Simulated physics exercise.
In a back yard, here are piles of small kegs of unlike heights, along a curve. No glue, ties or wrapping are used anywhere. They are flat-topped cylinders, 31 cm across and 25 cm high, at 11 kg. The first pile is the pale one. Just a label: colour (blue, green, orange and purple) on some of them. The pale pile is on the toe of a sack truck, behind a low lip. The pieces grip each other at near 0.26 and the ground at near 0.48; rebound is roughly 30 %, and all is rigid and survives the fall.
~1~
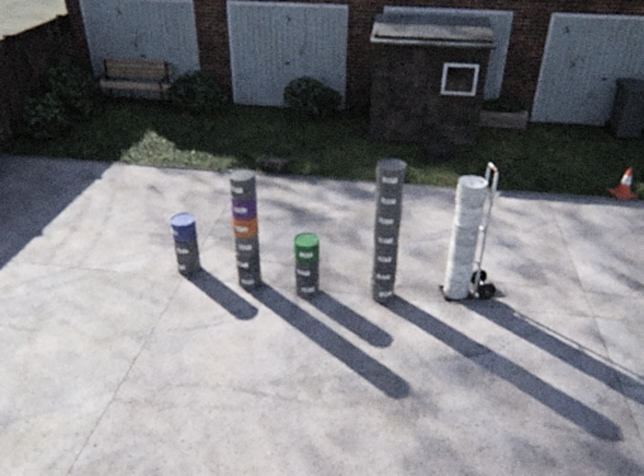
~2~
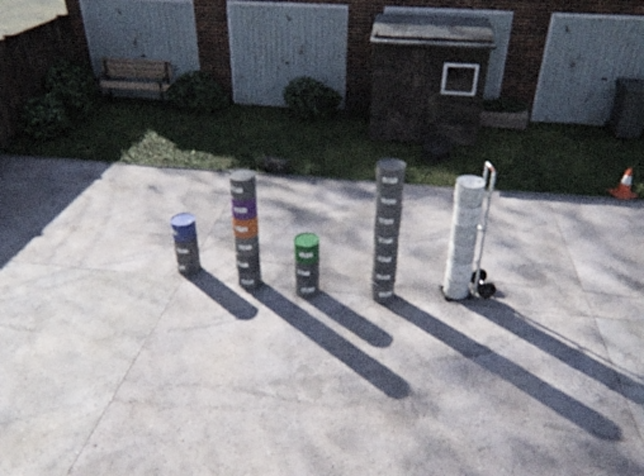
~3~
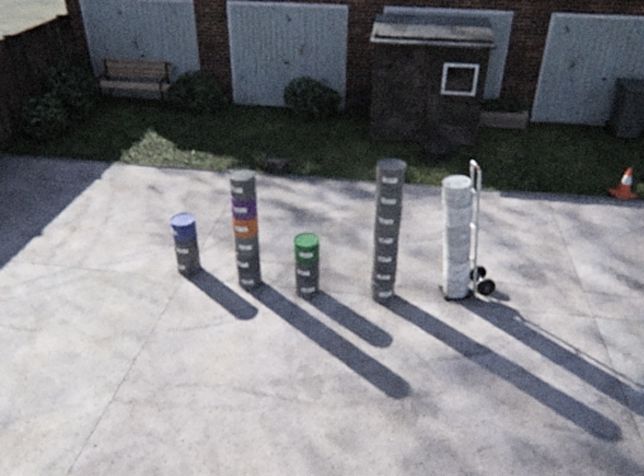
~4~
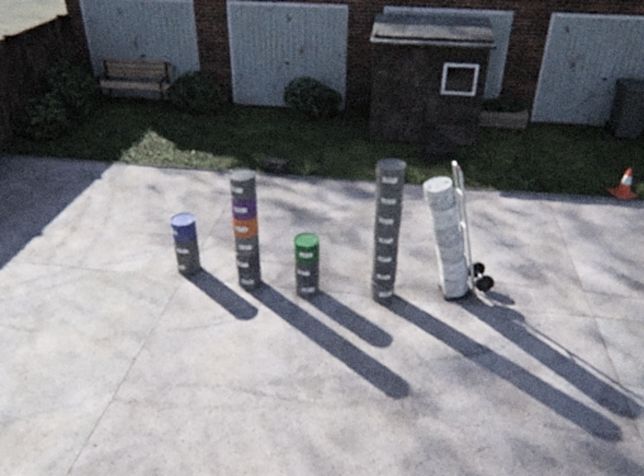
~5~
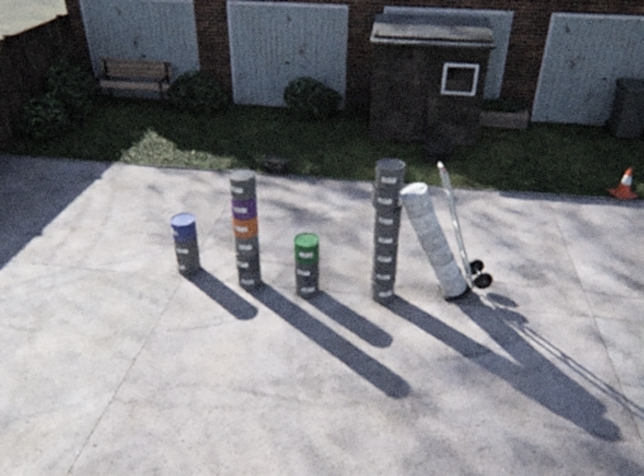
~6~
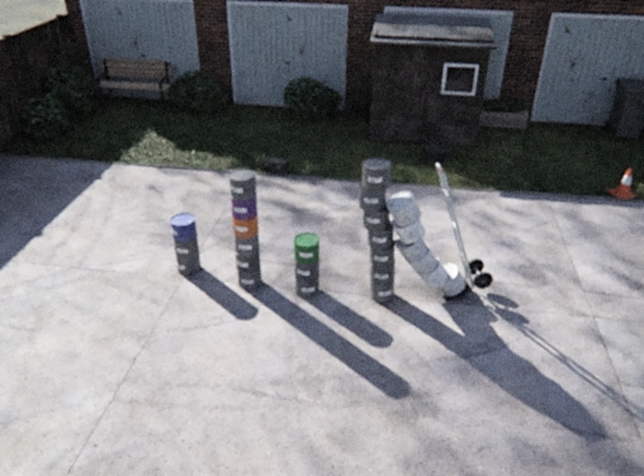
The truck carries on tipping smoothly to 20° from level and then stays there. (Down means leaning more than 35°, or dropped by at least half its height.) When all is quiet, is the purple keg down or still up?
Lab note - purple keg counted as down.
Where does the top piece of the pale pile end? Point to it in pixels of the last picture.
Look for the top piece around pixel (300, 346).
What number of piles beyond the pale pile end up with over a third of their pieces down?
3 altogether.
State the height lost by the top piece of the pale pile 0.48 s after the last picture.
Roughly 80 cm.
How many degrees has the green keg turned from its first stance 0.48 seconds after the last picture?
Some 0°.
Then, 0.48 s on from the sixth picture, 6 of the pale pile down; none of the 19 other kegs down, 7 disturbed; purple keg unmoved.
Then, 1.16 s on from the sixth picture, 6 of the pale pile down; 7 of the 19 other kegs down; purple keg tipped 4°; orange keg tipped 4°.
Then, 2.06 s on from the sixth picture, 6 of the pale pile down; 14 of the 19 other kegs down; purple keg on its side; orange keg on its side.
Finally, 6 of the pale pile down; 14 of the 19 other kegs down; purple keg on its side; orange keg on its side; green keg on its side. Seen by the last camera, middles, purple keg near (45, 259), orange keg near (149, 306).
